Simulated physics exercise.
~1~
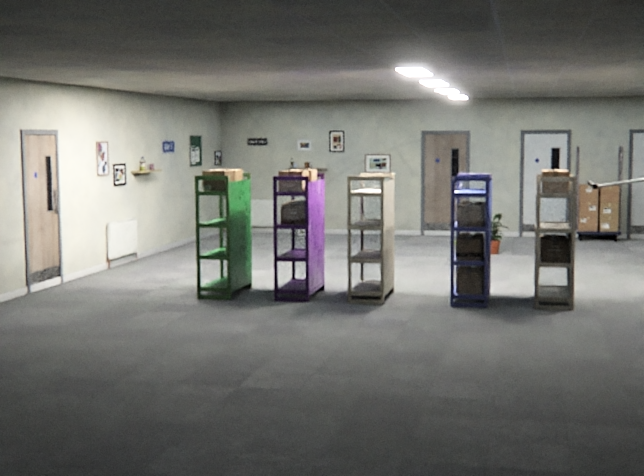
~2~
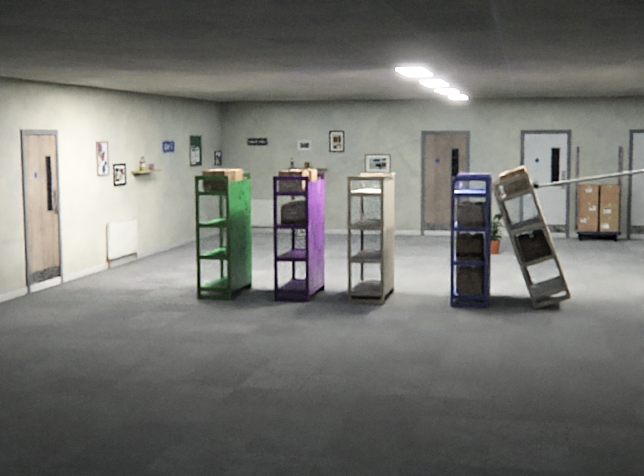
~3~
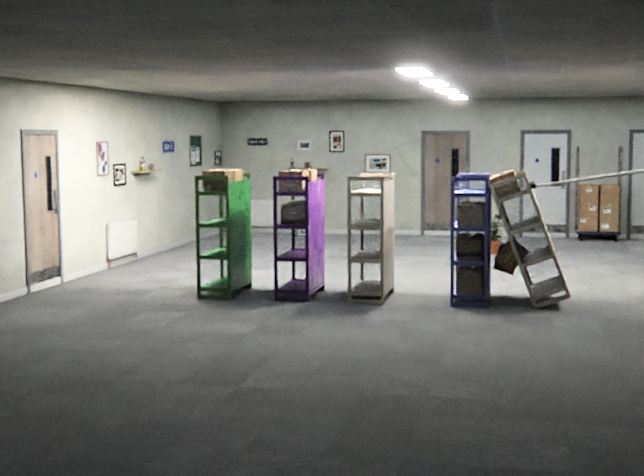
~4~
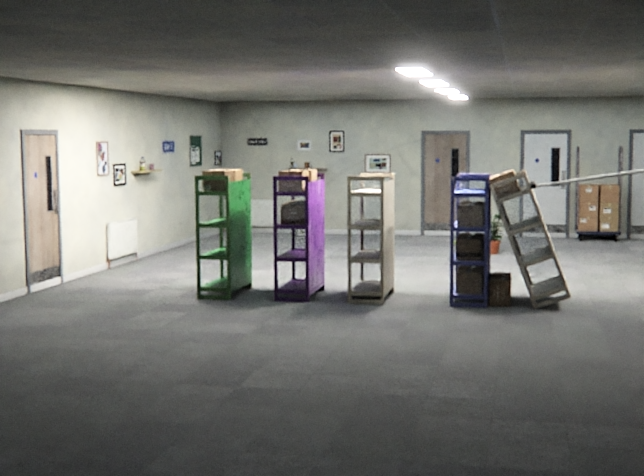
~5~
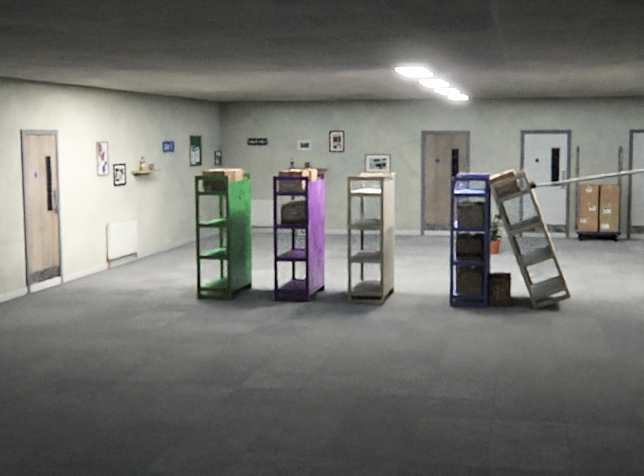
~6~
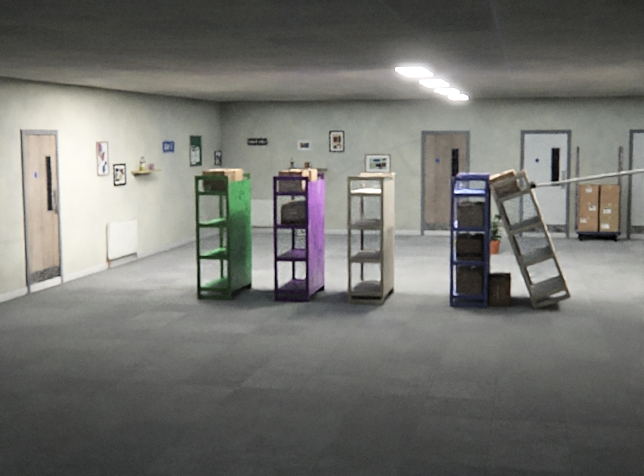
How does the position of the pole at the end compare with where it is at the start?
At the end the pole reaches a little further left than at the start, with its tip up by the top of the leaning shelf.
